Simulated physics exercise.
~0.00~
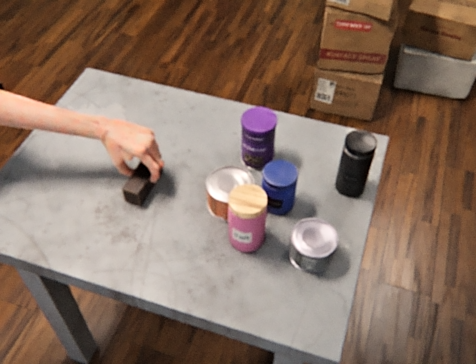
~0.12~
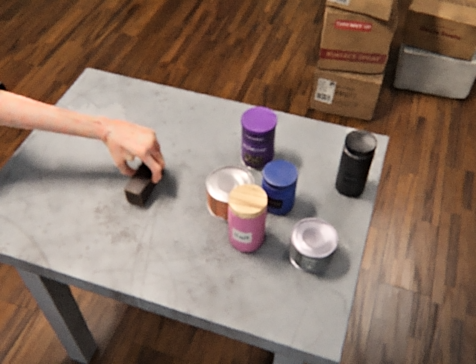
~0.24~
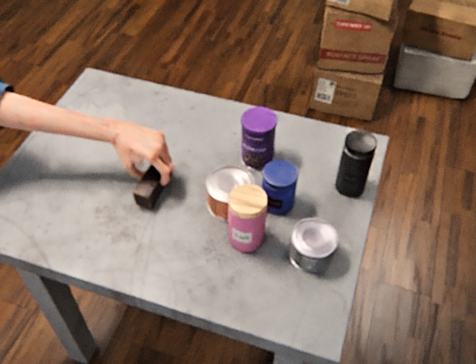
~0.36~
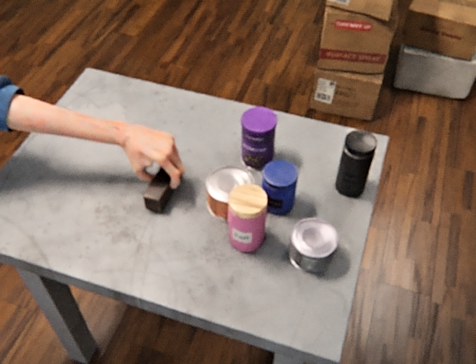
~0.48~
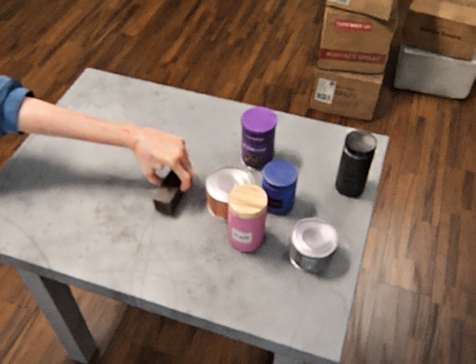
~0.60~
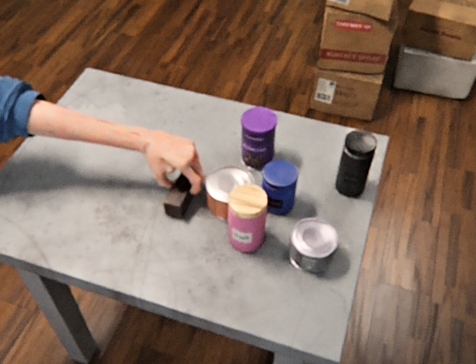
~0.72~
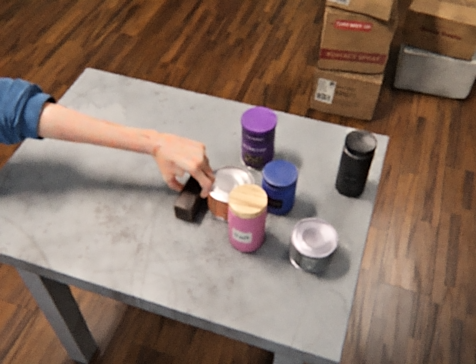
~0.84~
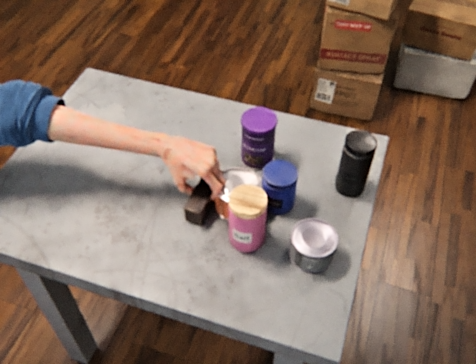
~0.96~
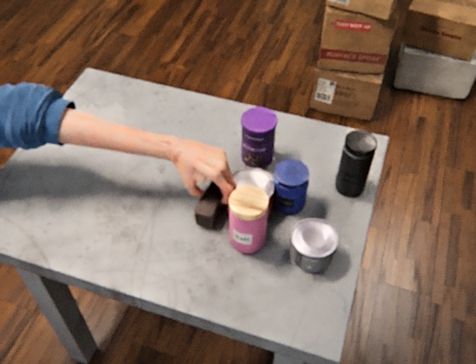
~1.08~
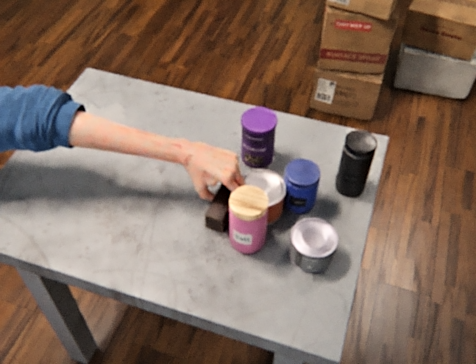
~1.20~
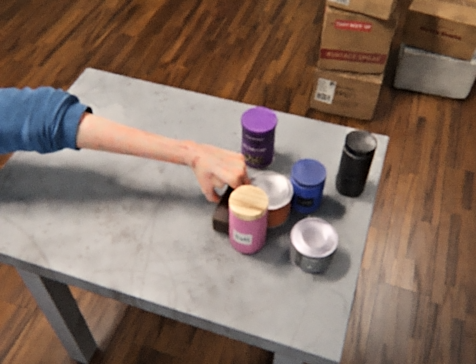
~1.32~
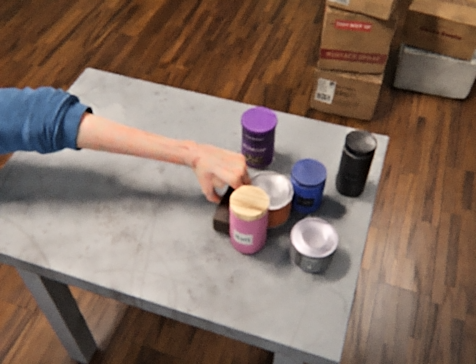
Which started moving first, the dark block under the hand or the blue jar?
The dark block started moving first, sliding right with the hand. The blue jar only began to shift later, after the block had reached the orange tub.
